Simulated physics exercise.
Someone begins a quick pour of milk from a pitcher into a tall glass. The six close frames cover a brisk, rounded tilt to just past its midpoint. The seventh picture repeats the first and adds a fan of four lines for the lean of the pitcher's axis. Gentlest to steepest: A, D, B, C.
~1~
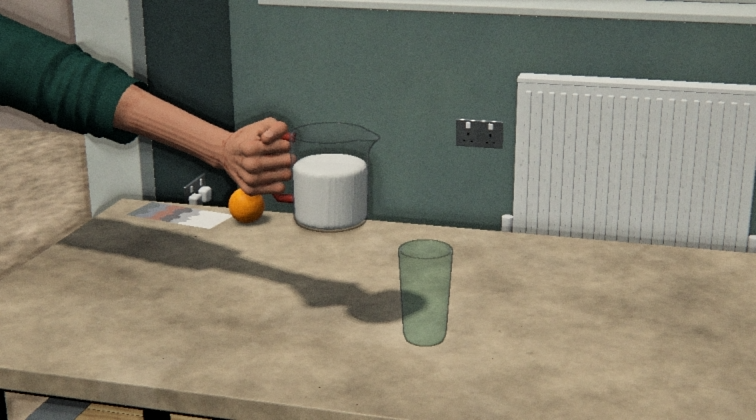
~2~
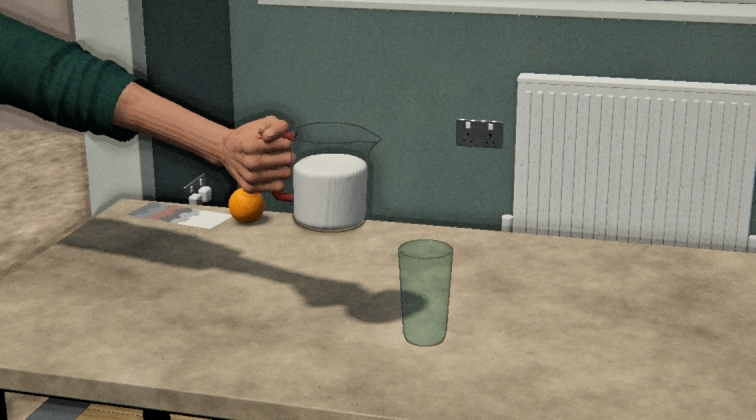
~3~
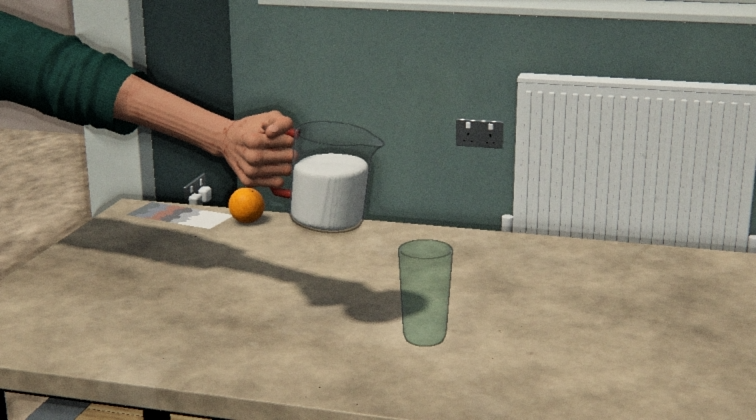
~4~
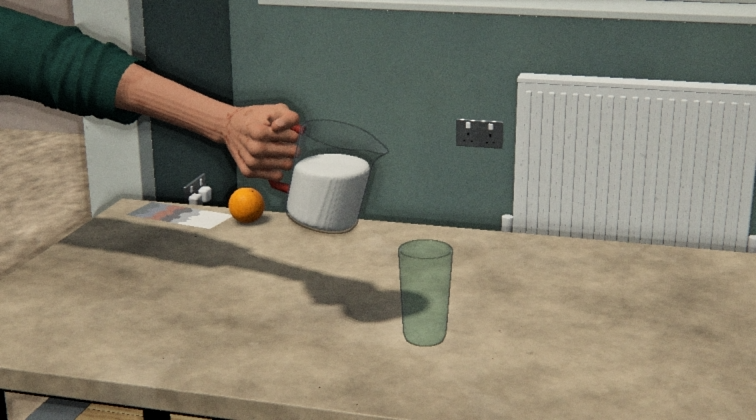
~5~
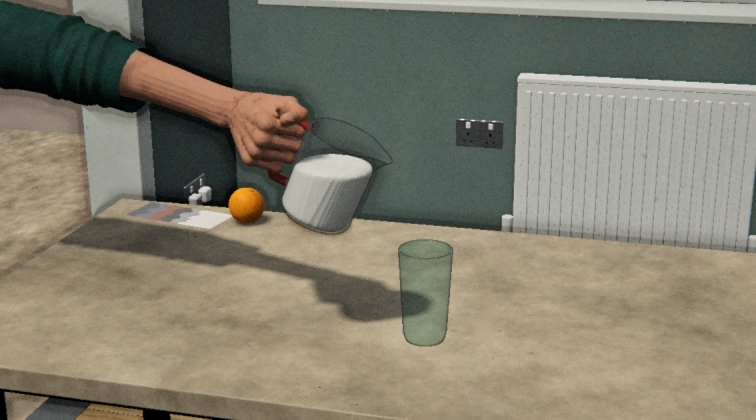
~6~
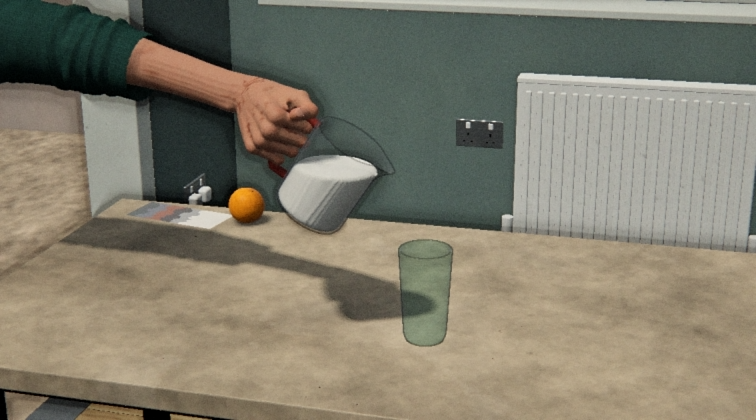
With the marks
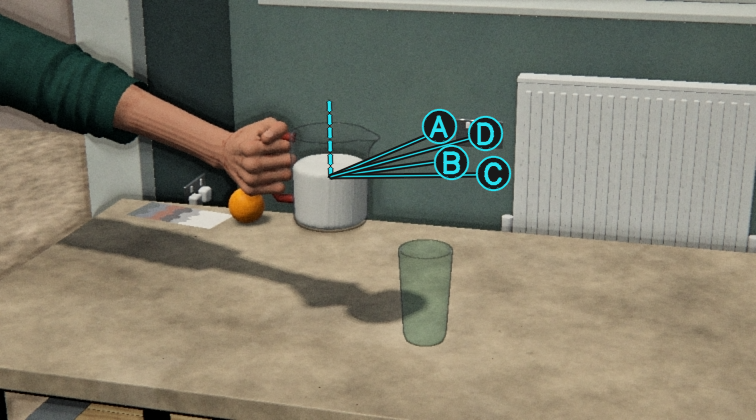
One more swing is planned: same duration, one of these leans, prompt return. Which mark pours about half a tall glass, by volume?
The best line is A.
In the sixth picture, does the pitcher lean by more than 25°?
Yes.
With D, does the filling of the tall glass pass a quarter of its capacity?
Yes.
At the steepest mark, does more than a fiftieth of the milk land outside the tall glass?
Yes.
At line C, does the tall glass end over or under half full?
Over.
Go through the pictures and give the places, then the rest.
The first frame shows upright, lip at (378, 138); rim of the tall glass round (426, 248); nothing has left yet.
The second frame shows upright, lip at (379, 140); nothing has left yet.
The third frame shows tipped about 7°, lip at (383, 144); nothing has left yet.
The fourth frame shows tipped about 14°, lip at (387, 152); nothing has left yet.
The fifth frame shows tipped about 23°, lip at (391, 162); nothing has left yet.
The sixth frame shows tipped about 33°, lip at (393, 172); nothing has left yet.
In cyan, A at (425, 136); B at (433, 162); C at (476, 174); D at (469, 138).
Choosing A, the tall glass ends with about 53 % of what it can hold.
Choosing B, the tall glass ends with about 84 % of what it can hold; 8 % of the milk is spilt.
Choosing C, the tall glass is filled to the brim; 12 % of the milk is spilt.
Choosing D, the tall glass ends with about 75 % of what it can hold.
